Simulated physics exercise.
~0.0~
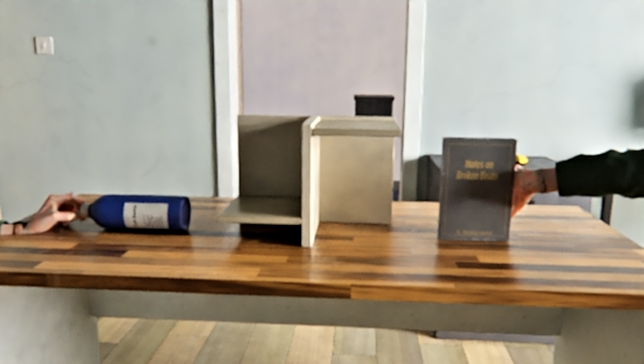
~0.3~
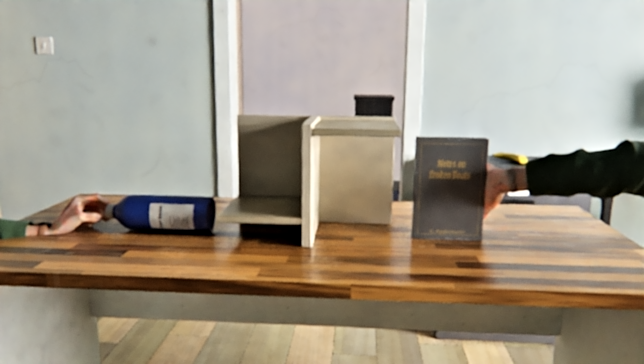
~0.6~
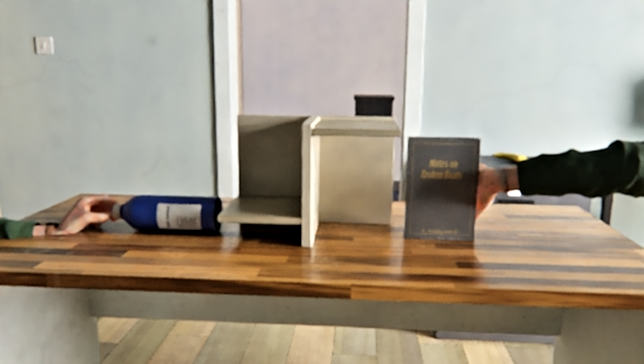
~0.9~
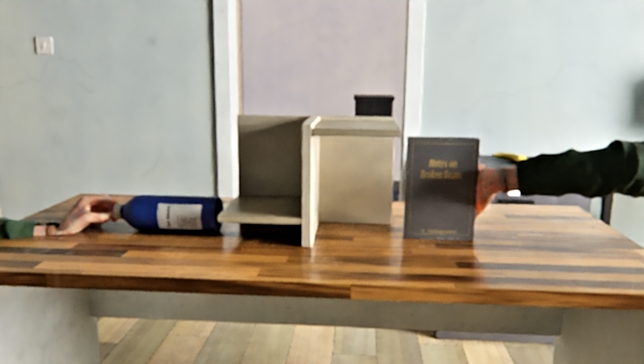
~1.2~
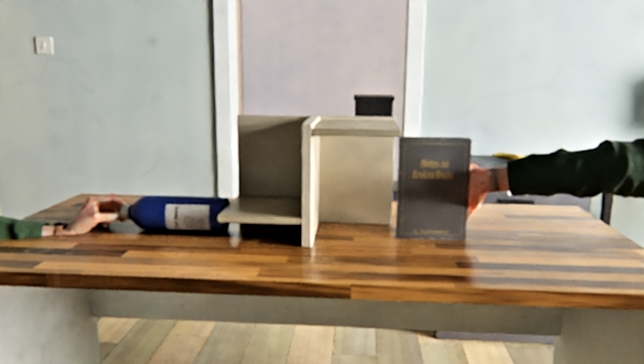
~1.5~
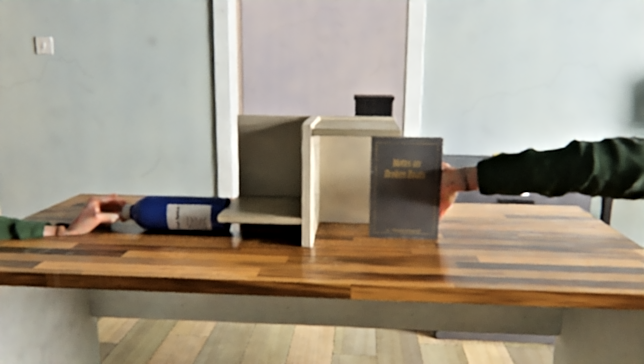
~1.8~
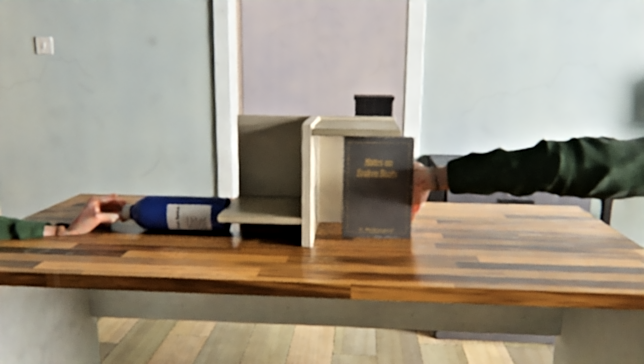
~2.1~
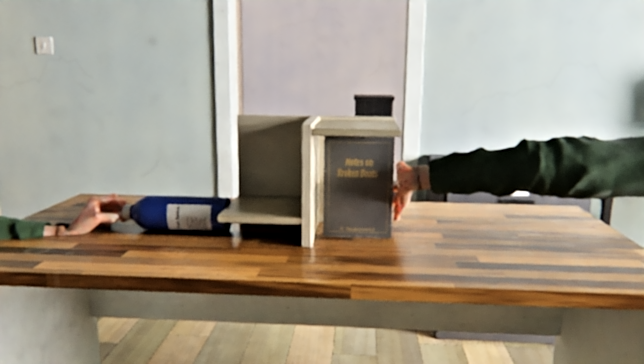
At the start, a blue bottle lies on its side at the left of a wooden table, and a grey book stands upright at the right, with a hand on each and a pale shelf unit between them. The hands push both objects inward, the bottle moving right and the book left. After a brief pause, the bottle edges a little farther and stops at the shelf's left side. The right arm keeps reaching across, sliding the book steadily left. Finally, the book stands beneath the shelf's right-hand ledge, while the bottle remains stopped at the left edge.
